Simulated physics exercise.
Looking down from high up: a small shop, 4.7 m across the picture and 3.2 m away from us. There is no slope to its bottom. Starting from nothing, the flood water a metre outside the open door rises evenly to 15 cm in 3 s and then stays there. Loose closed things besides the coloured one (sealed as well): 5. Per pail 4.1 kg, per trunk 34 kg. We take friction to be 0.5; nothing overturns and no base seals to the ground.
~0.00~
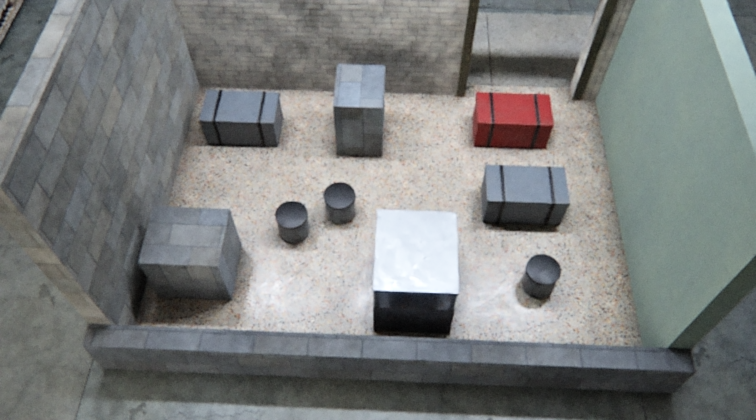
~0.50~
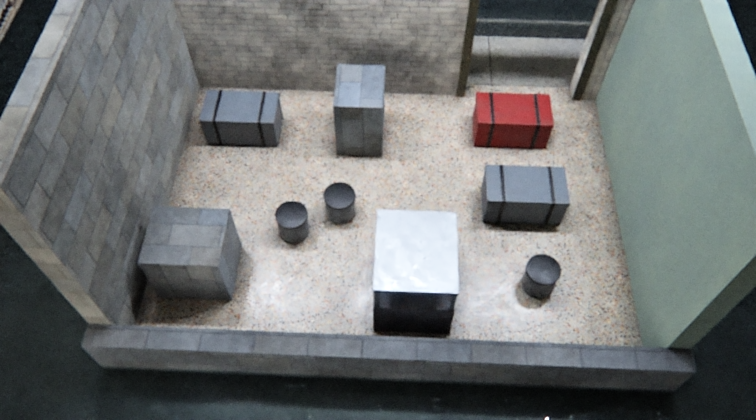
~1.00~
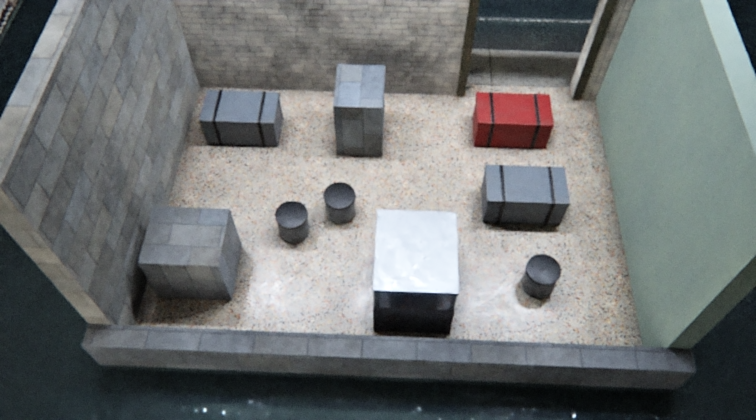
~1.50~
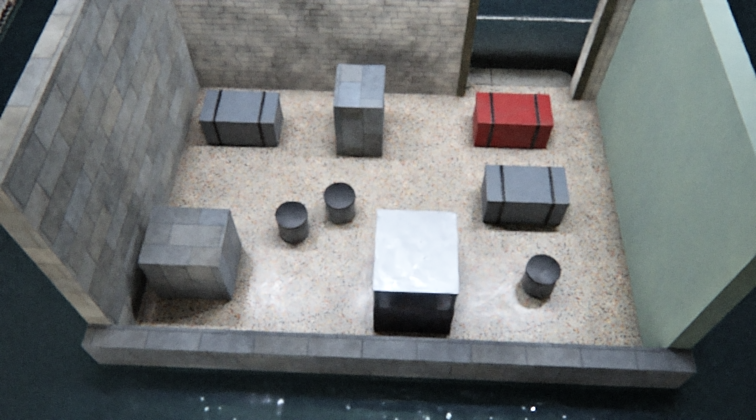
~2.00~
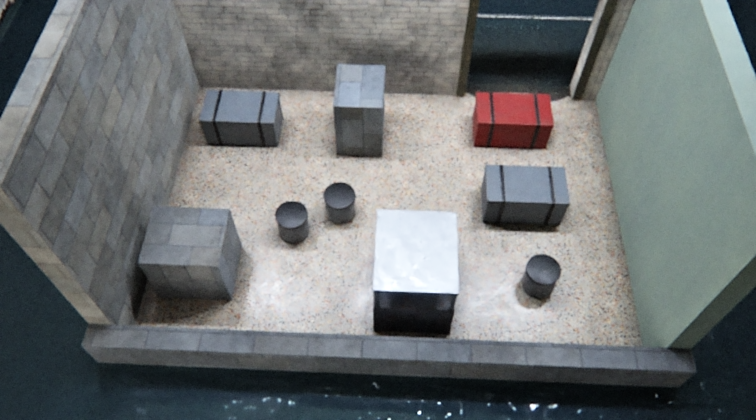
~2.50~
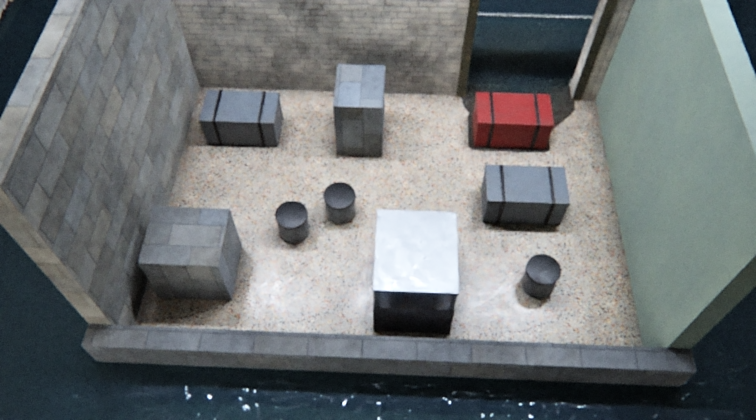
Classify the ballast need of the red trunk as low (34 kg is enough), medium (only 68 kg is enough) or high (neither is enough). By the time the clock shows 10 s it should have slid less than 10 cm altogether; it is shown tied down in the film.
Medium.
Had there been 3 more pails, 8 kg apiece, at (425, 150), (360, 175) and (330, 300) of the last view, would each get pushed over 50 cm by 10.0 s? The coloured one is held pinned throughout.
Listed in order, they go beneath the bar, beneath the bar, beneath the bar.
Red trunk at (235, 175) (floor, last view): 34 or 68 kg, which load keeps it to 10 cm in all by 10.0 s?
Note: Both OK.
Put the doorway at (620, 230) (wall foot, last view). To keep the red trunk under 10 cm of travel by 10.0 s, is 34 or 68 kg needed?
Under that change the small mass suffices.
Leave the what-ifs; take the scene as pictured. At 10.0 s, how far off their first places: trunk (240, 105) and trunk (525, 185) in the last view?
They sit 0 cm and 0 cm away, in the order given.
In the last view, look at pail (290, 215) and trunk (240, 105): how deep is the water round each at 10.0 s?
About 2 and 4 cm.
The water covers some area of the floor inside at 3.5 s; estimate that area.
Close to 1.5 m2, I'd say.
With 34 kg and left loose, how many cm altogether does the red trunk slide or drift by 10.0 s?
Around 50 cm in total.
After 3.5 s the red trunk would be 5 cm from its start with 34 kg and 0 cm from its start with 68 kg; 6 cm of water round it then.
After 4.5 s the red trunk would be 36 cm from its start with 34 kg and 0 cm from its start with 68 kg; 6 cm of water round it then.
After 7.0 s the red trunk would be 44 cm from its start with 34 kg and 0 cm from its start with 68 kg; 5 cm of water round it then.
After 10.0 s the red trunk would be 52 cm from its start with 34 kg and 0 cm from its start with 68 kg; 7 cm of water round it then.
